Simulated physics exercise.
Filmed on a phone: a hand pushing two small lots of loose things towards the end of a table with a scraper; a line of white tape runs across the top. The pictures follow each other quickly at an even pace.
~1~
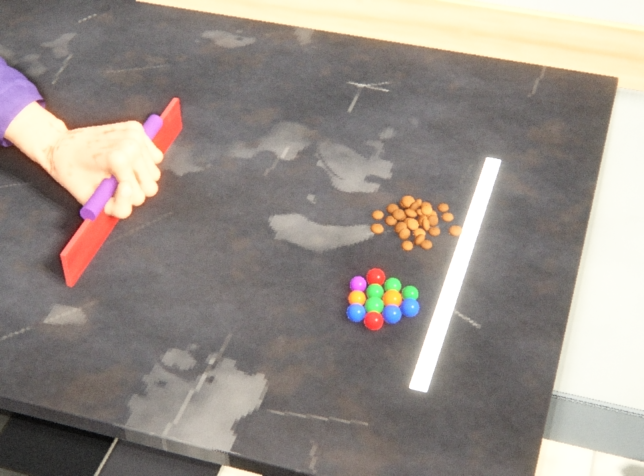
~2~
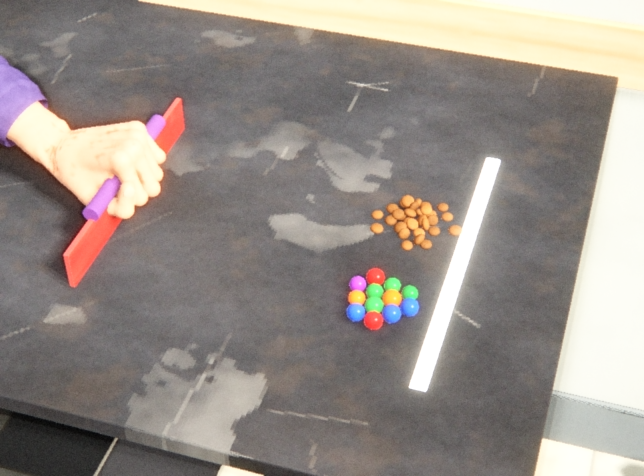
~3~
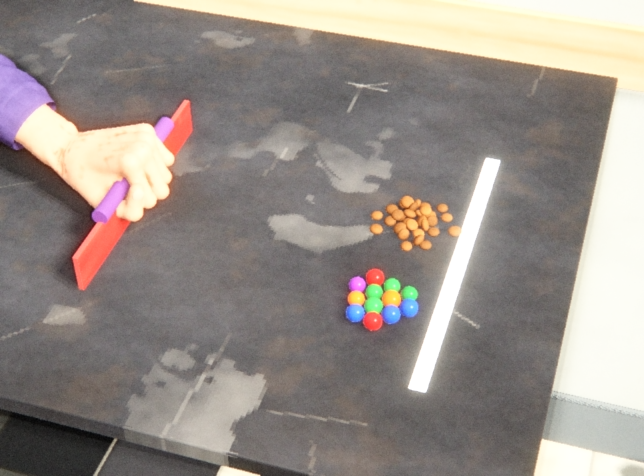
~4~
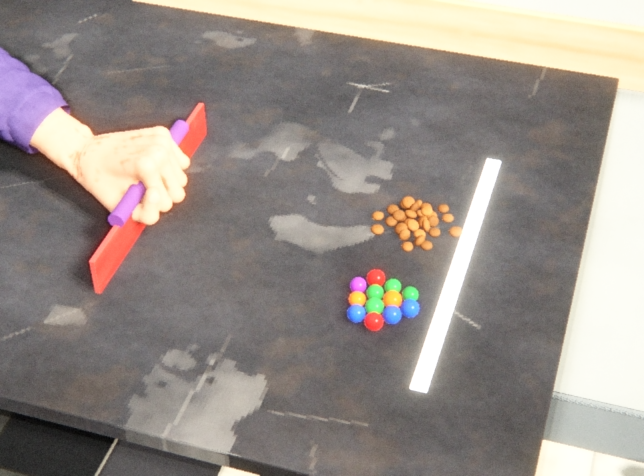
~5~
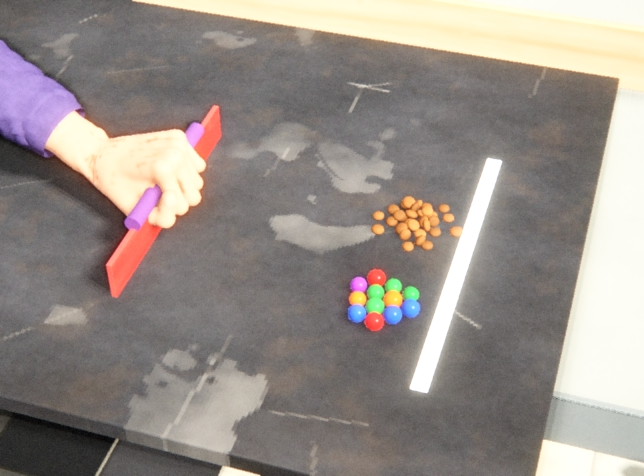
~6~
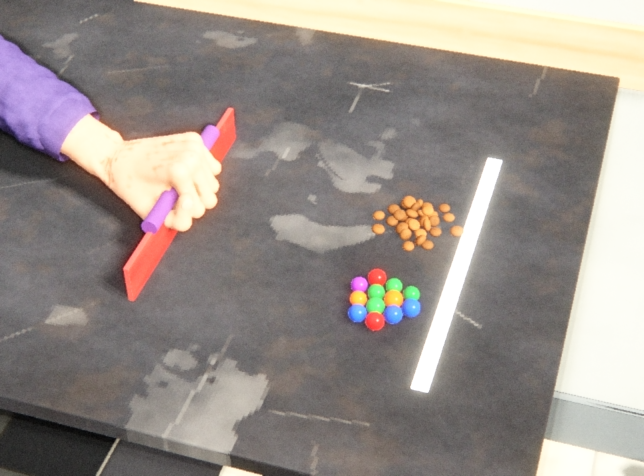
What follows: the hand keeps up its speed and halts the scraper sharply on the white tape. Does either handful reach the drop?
Nearer handful: It partly drops off. Farther handful: It remains up there.
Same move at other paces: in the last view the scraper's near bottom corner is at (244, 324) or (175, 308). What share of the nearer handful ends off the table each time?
Near 100 % and 100 %.
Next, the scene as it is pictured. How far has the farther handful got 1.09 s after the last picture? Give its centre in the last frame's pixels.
Near (502, 236).
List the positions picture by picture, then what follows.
Scraper near (75, 257), at rest; white tape near (491, 169), well back from the edge; edge at (574, 292); nearer handful near (375, 292), a few gumballs; farther handful near (422, 221), some bits of dog kibble, in the first frame.
Scraper near (78, 258); farther handful near (422, 220), in the second frame.
Scraper near (87, 260); nearer handful near (374, 293), in the third frame.
Scraper near (103, 264); farther handful near (422, 221), in the fourth frame.
Scraper near (120, 268); nearer handful near (376, 293), in the fifth frame.
Scraper near (136, 271); white tape near (492, 170); edge at (575, 292); nearer handful near (376, 293); farther handful near (423, 221), in the sixth frame.
Then, 0.53 s on from there, scraper still moving, near (327, 210); nearer handful all on the table, its front near (411, 308); farther handful all on the table, its front near (457, 231).
Then, 1.09 s on from there, scraper stopped at the white tape; nearer handful all on the table, its front near (502, 345); farther handful all on the table, its front near (532, 228).
Then, 1.37 s on from there, scraper stopped at the white tape; nearer handful all on the table, its front near (563, 369); farther handful all on the table, its front near (533, 228).
In the end, scraper stopped at the white tape; nearer handful the whole lot over the edge; farther handful all on the table, its front near (533, 228).
